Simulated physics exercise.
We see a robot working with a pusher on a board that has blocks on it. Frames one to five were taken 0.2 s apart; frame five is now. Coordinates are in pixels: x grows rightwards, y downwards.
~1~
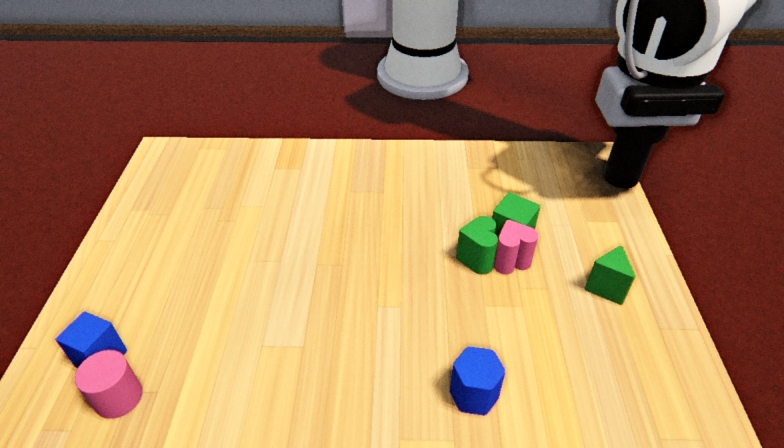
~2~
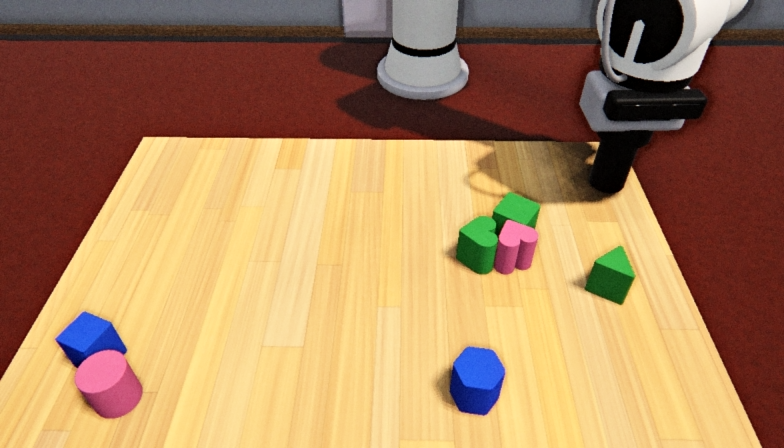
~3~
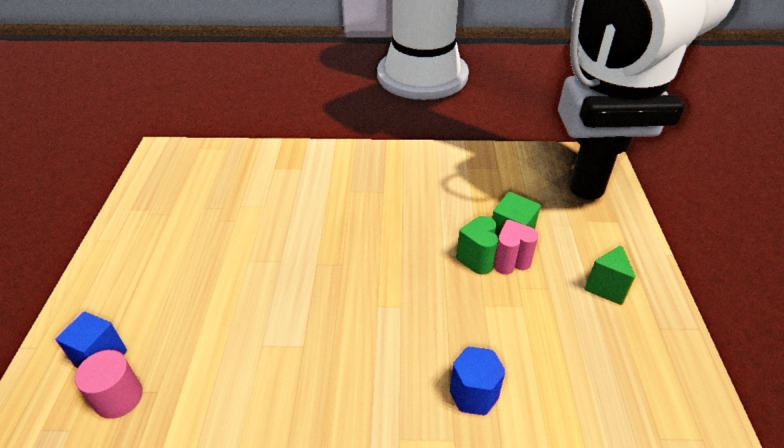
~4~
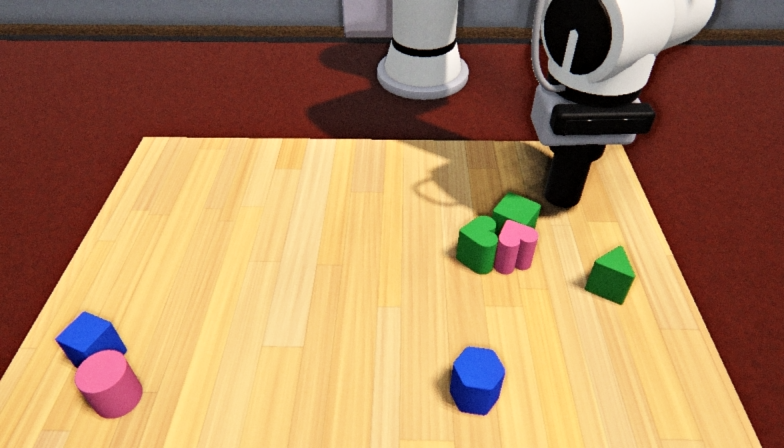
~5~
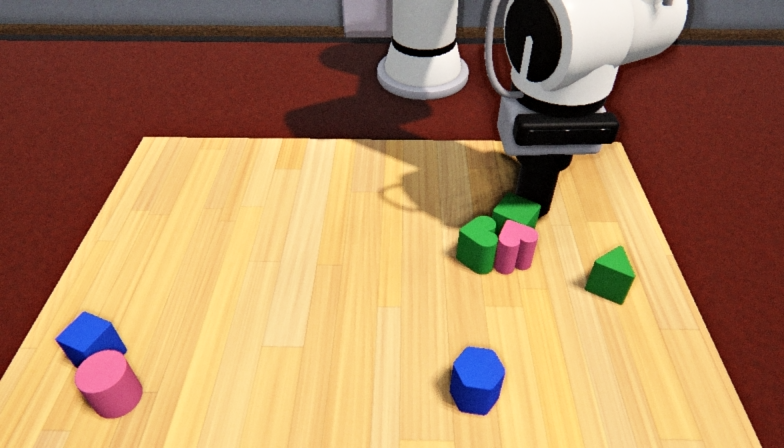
Robot arm moving its black pusher left along the far edge of a wooden board toward a cluster of green and pink blocks.
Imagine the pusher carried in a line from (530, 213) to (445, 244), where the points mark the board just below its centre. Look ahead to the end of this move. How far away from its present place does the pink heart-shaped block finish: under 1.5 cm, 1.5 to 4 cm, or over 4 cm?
It goes a little way, 1.5 to 4 cm.
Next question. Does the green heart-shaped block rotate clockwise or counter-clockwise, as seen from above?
Viewed from above, clockwise.
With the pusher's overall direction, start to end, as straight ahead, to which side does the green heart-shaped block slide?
The shift is leftward.
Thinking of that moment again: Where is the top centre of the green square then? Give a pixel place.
At roughly (483, 235).
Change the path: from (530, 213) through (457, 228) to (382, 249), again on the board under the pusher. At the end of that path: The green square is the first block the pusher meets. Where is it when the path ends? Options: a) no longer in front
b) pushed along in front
Option a.
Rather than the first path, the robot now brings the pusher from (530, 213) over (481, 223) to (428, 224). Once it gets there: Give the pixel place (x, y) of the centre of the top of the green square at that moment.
Top centre: (493, 220).
What follows on the original path. One third of the way, pusher at (504, 216); green heart-shaped block at (471, 243); pink heart-shaped block at (514, 245), turned 20° anticlockwise; green square at (501, 219), turned 25° anticlockwise.
Two thirds of the way, pusher at (476, 227); green heart-shaped block at (458, 262), turned 20° clockwise; pink heart-shaped block at (514, 253), turned 50° anticlockwise; green square at (484, 233), turned 55° anticlockwise.
At the end, pusher at (446, 237); green heart-shaped block at (457, 263), turned 25° clockwise; pink heart-shaped block at (515, 254), turned 55° anticlockwise; green square at (483, 235), turned 60° anticlockwise.
